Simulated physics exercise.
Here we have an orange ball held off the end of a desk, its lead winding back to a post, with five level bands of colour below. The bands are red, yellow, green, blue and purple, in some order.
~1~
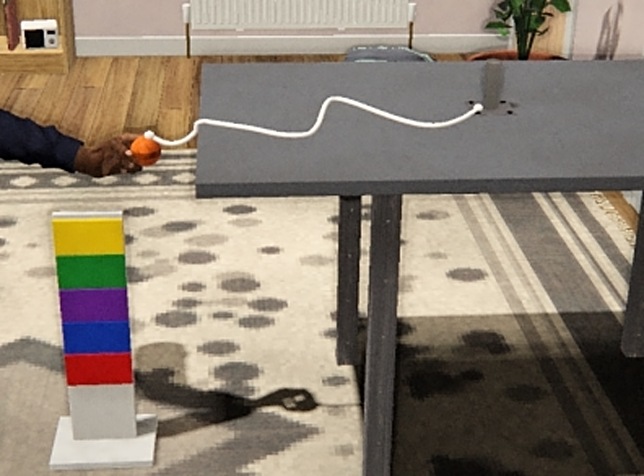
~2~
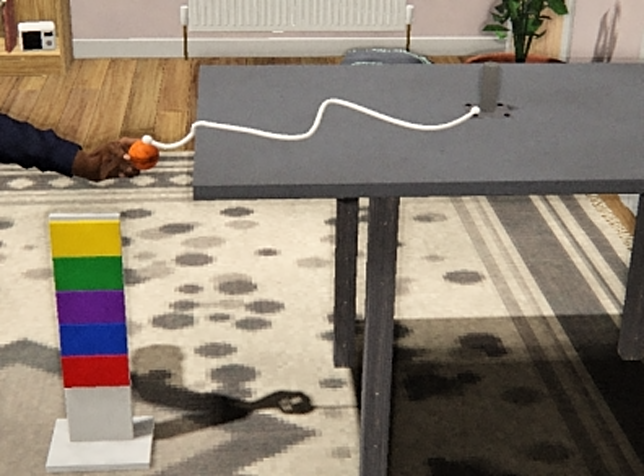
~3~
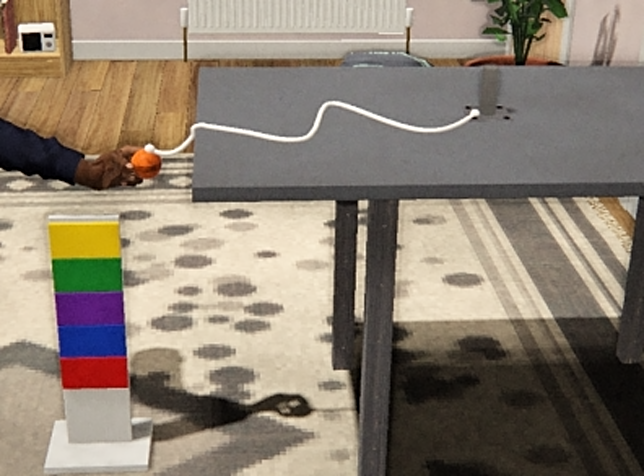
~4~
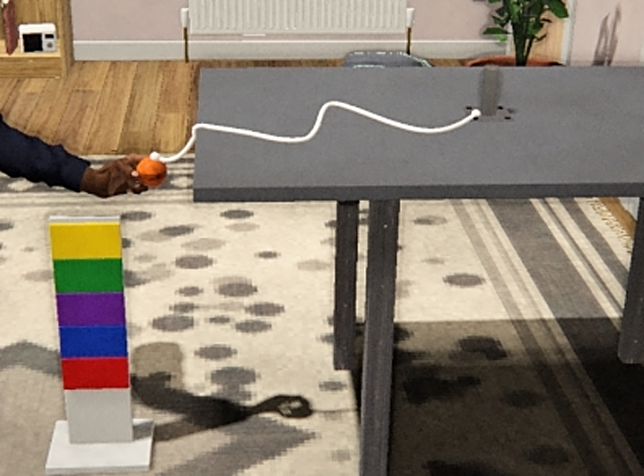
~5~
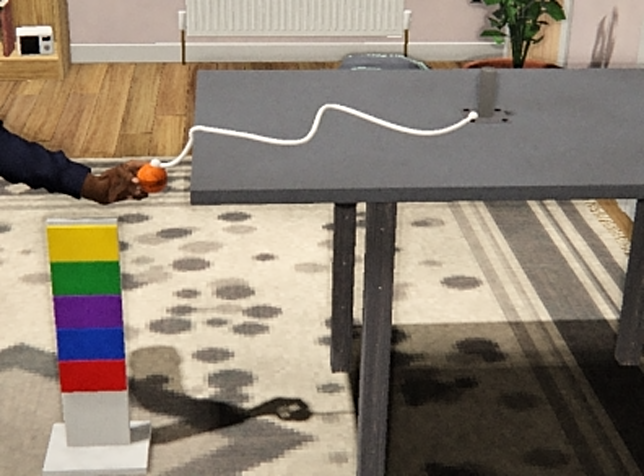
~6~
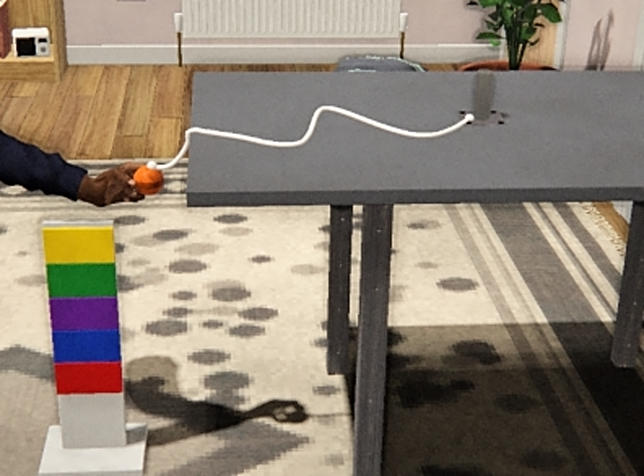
Hand holding an orange ball on a white cord beside a grey table, lowering it slightly above a colour-banded stand.
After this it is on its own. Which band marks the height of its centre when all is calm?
Its centre hangs level with the blue band.
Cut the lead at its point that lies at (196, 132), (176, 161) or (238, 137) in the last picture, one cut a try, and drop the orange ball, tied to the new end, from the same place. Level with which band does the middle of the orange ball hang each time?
Try by try: Green; purple; yellow.
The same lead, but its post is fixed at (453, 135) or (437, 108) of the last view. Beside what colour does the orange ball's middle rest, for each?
Try by try: Red; red.
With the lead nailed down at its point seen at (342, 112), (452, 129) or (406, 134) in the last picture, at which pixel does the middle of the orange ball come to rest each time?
About (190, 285), (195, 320) and (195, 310).
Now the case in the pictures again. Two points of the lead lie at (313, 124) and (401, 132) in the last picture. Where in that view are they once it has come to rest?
Near (213, 125) and (369, 122).
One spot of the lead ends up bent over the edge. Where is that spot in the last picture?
Near (310, 133).
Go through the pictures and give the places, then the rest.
The first picture shows orange ball (146, 151); yellow (88, 238); green (91, 273); purple (94, 306); blue (96, 339); red (99, 370).
The second picture shows orange ball (144, 155); lead through (455, 123) (383, 117) (324, 106) (310, 134) (232, 128).
The third picture shows orange ball (146, 164).
The fourth picture shows orange ball (152, 172); lead through (455, 126) (383, 120) (324, 108) (310, 137) (232, 131).
The fifth picture shows orange ball (152, 178).
The sixth picture shows orange ball (149, 181); lead through (449, 131) (376, 125) (318, 113) (304, 141) (225, 135).
Early on, ball near (197, 328); level with blue.
Midway, ball near (189, 335); level with blue.
Finally, ball near (196, 335); level with blue. Its middle rests at the blue band.
